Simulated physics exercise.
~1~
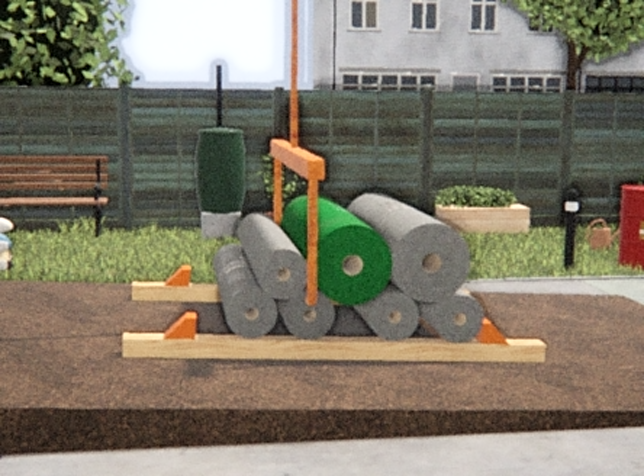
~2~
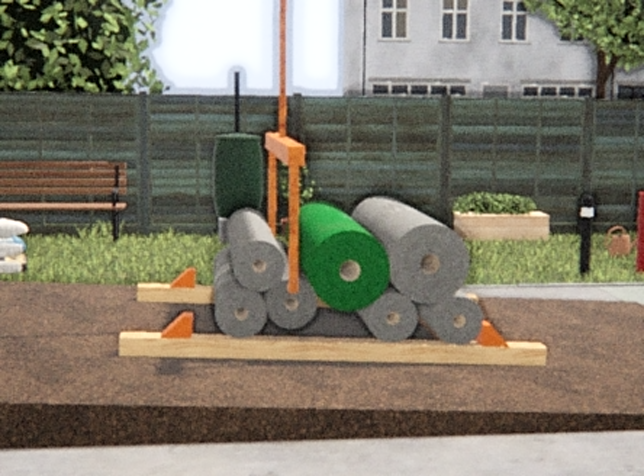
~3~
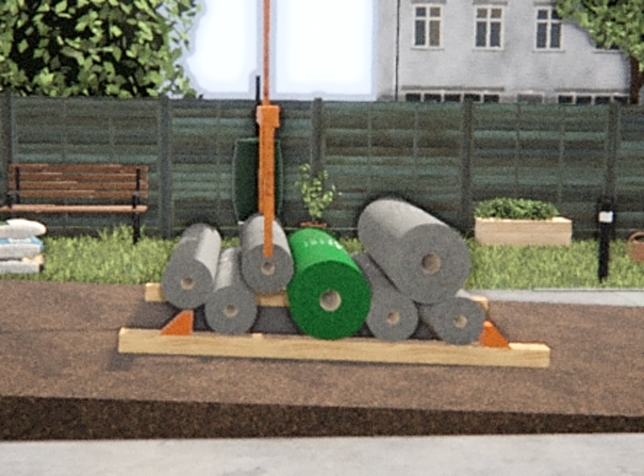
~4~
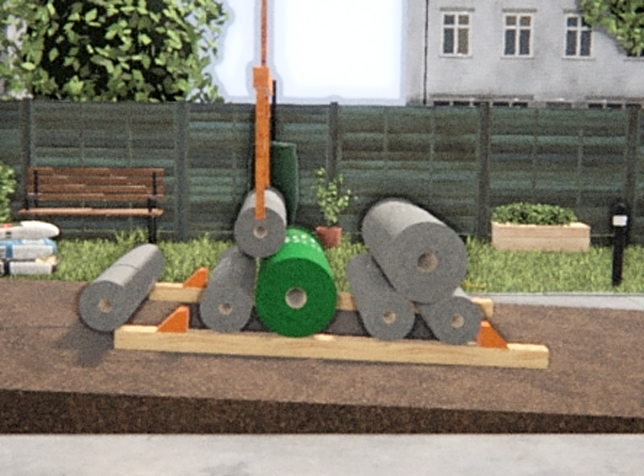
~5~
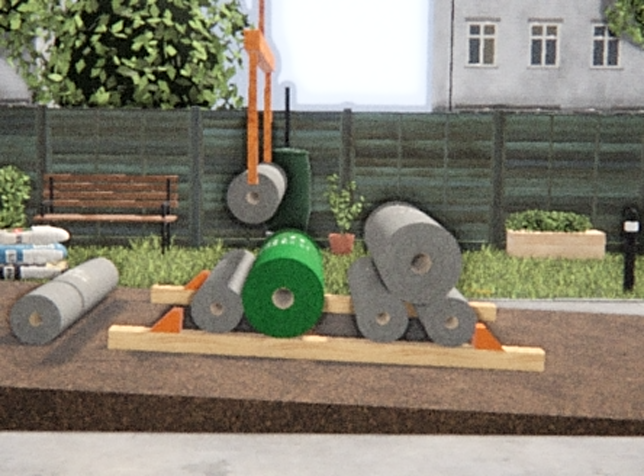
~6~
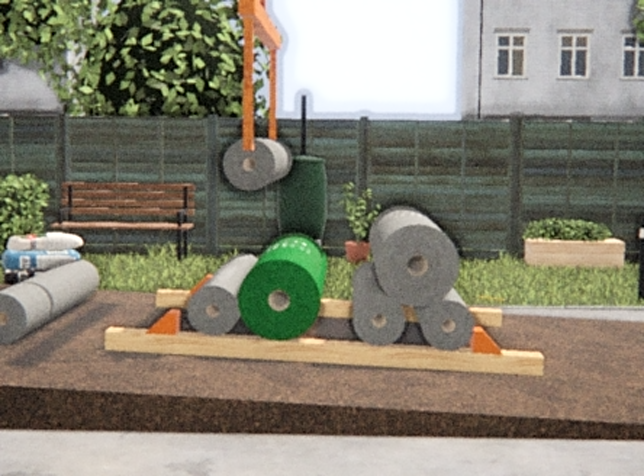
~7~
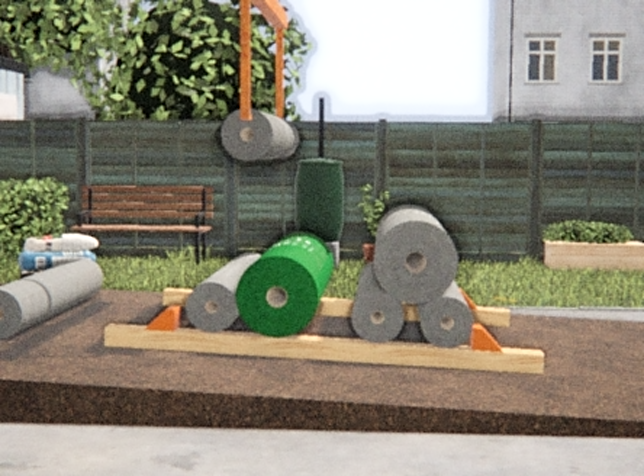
The footage shows an orange lifting frame drawing a grey roll up from the bottom of a chocked stack on wooden bearers; the green roll drops and shifts left into the bottom row, another grey roll tumbles off left onto the soil, and the lifted roll ends hanging above.
